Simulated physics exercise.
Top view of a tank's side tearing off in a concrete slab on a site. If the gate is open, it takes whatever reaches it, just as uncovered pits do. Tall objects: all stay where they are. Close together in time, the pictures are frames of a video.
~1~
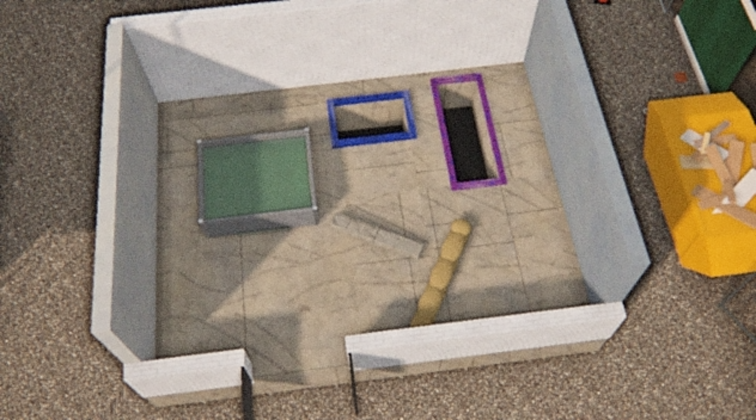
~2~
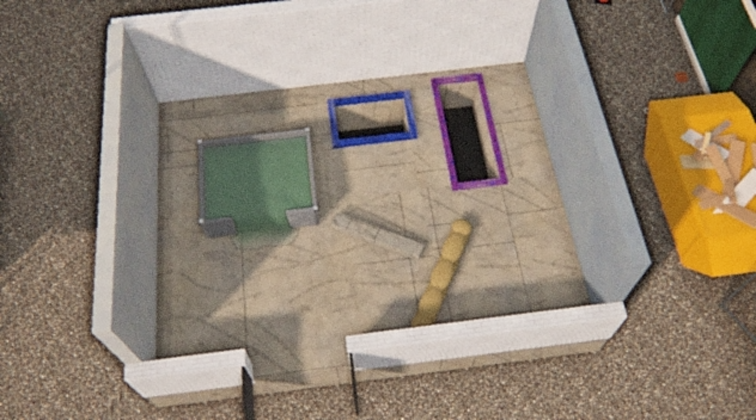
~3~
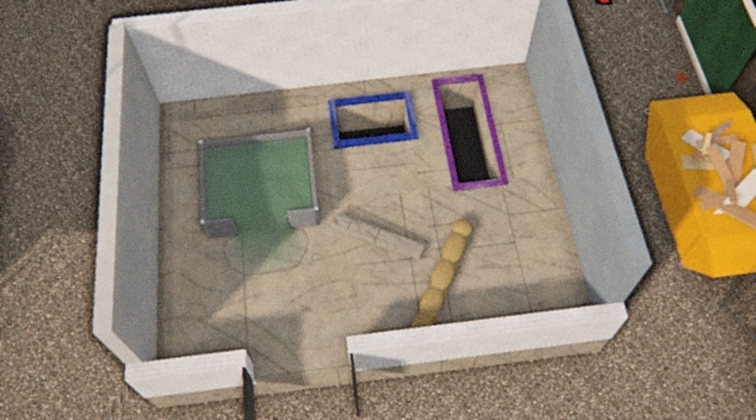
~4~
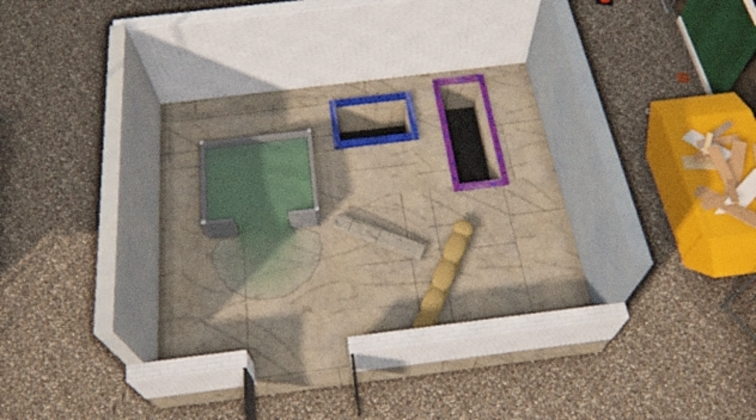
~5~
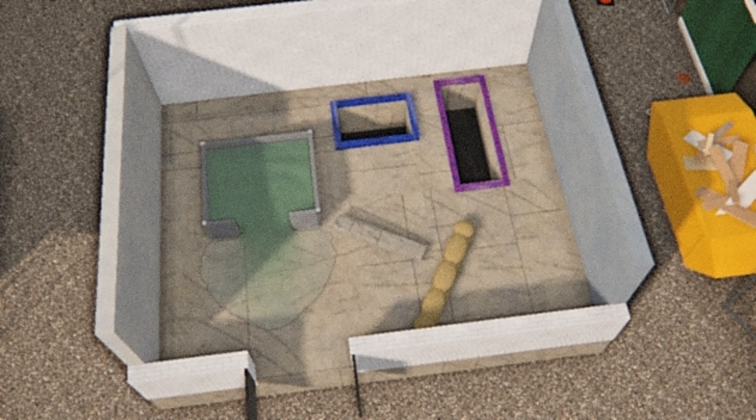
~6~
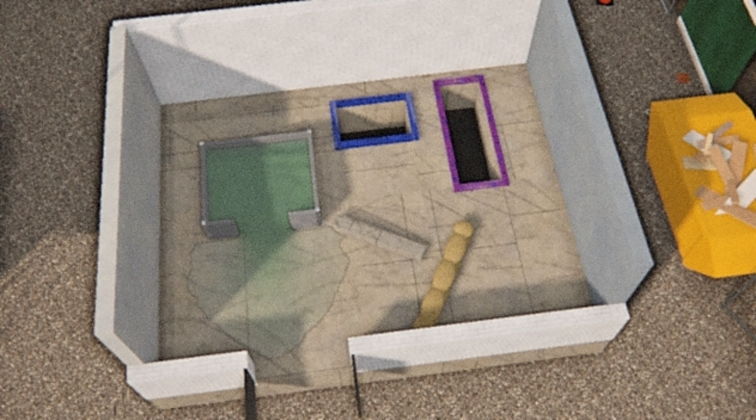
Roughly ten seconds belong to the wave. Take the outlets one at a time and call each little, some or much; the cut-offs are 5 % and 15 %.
In order: The gate catches much; the purple pit catches little; the blue pit catches little.
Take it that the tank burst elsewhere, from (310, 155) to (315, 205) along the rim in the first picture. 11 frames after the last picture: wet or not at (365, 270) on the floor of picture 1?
Outcome: Swamped.
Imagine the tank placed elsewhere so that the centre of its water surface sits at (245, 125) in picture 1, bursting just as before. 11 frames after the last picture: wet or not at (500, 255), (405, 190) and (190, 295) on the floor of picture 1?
Okay, first one high and dry, second one high and dry, last one got wet.
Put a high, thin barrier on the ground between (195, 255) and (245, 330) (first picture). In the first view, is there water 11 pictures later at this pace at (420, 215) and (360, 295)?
First spot not reached; second spot swamped.
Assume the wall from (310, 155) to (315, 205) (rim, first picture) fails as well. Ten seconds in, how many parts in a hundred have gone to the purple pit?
Purple takes 30 in a hundred.
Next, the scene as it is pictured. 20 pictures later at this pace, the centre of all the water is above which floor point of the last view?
About (261, 249).
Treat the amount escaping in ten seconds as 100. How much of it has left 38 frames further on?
My reading is about 75 per cent.
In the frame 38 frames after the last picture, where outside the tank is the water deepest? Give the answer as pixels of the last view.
About (162, 105).
A moment on, water covers 20 % of the floor; the gate 3 %, the purple pit 0 %, the blue pit 0 %.
Next, water covers 25 % of the floor; the gate 11 %, the purple pit 0 %, the blue pit 0 %.
Then, water covers 30 % of the floor; the gate 20 %, the purple pit 0 %, the blue pit 0 %.
Later, water covers 40 % of the floor; the gate 33 %, the purple pit 0 %, the blue pit 0 %.
In the end, water covers 50 % of the floor; the gate 44 %, the purple pit 0 %, the blue pit 0 %.
